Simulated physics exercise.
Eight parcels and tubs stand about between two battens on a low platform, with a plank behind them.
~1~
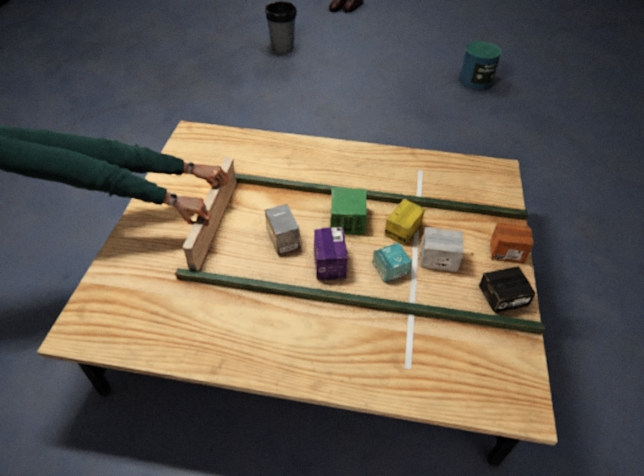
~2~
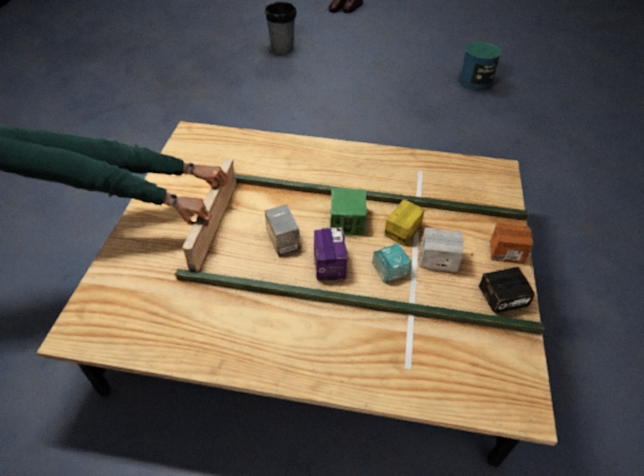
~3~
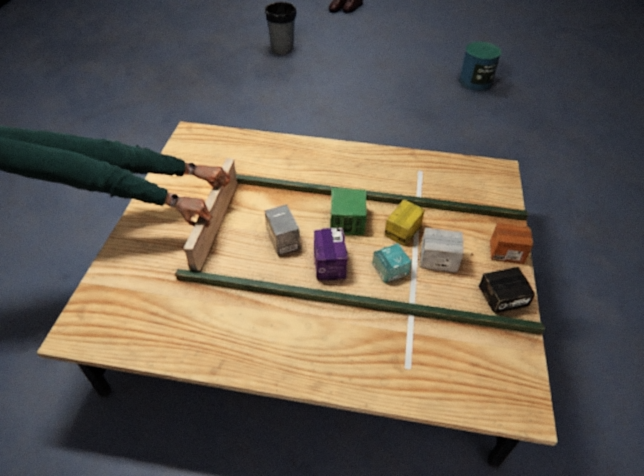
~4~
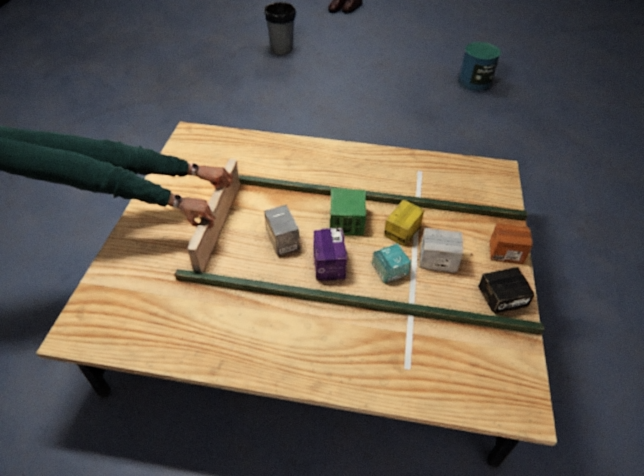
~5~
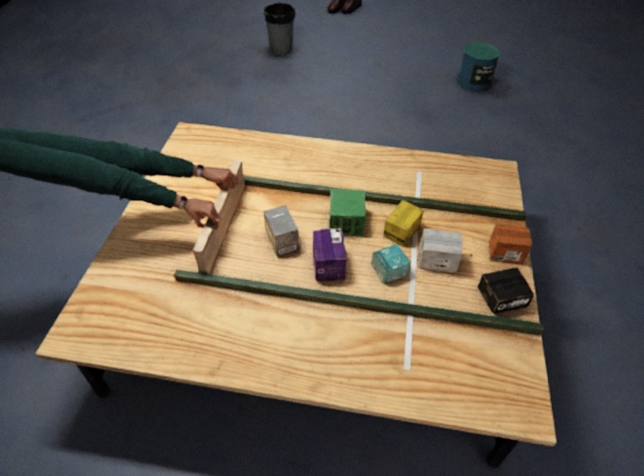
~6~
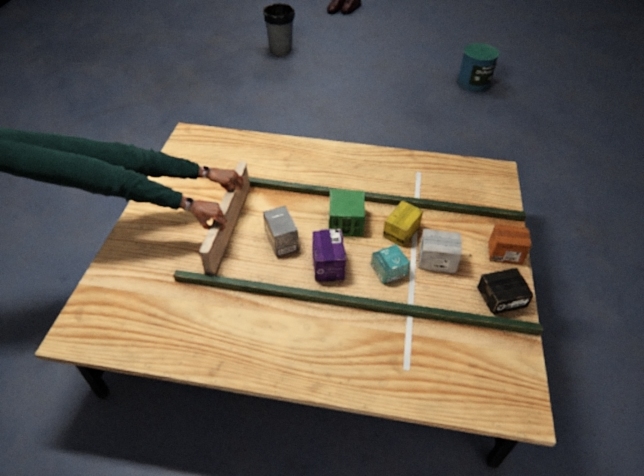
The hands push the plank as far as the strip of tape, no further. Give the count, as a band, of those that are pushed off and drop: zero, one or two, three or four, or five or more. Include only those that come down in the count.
Nothing falls.
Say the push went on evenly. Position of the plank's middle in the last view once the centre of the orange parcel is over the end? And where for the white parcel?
When the orange parcel crosses, the middle is near (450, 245); when the white parcel crosses, near (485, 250).
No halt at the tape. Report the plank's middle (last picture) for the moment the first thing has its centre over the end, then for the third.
The middle is at about (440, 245), later at about (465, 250).
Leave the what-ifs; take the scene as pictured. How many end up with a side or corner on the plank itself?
The count comes out at 2.
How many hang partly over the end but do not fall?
You'd get 1.
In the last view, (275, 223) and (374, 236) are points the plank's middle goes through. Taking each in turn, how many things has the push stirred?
Up to then 1, and up to the other point 6.
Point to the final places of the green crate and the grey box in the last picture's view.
You'll see the green crate at (434, 225), with the grey box at (428, 255).
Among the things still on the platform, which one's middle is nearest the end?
Black parcel - nearest.
A little later, none off yet; orange parcel at rest near (509, 244); black parcel at rest near (505, 291); white parcel at rest near (440, 251).
Next, none off yet; orange parcel at rest near (509, 244); black parcel at rest near (505, 291); white parcel shifted a little near (450, 253).
When it is over, the number that fall off is zero.
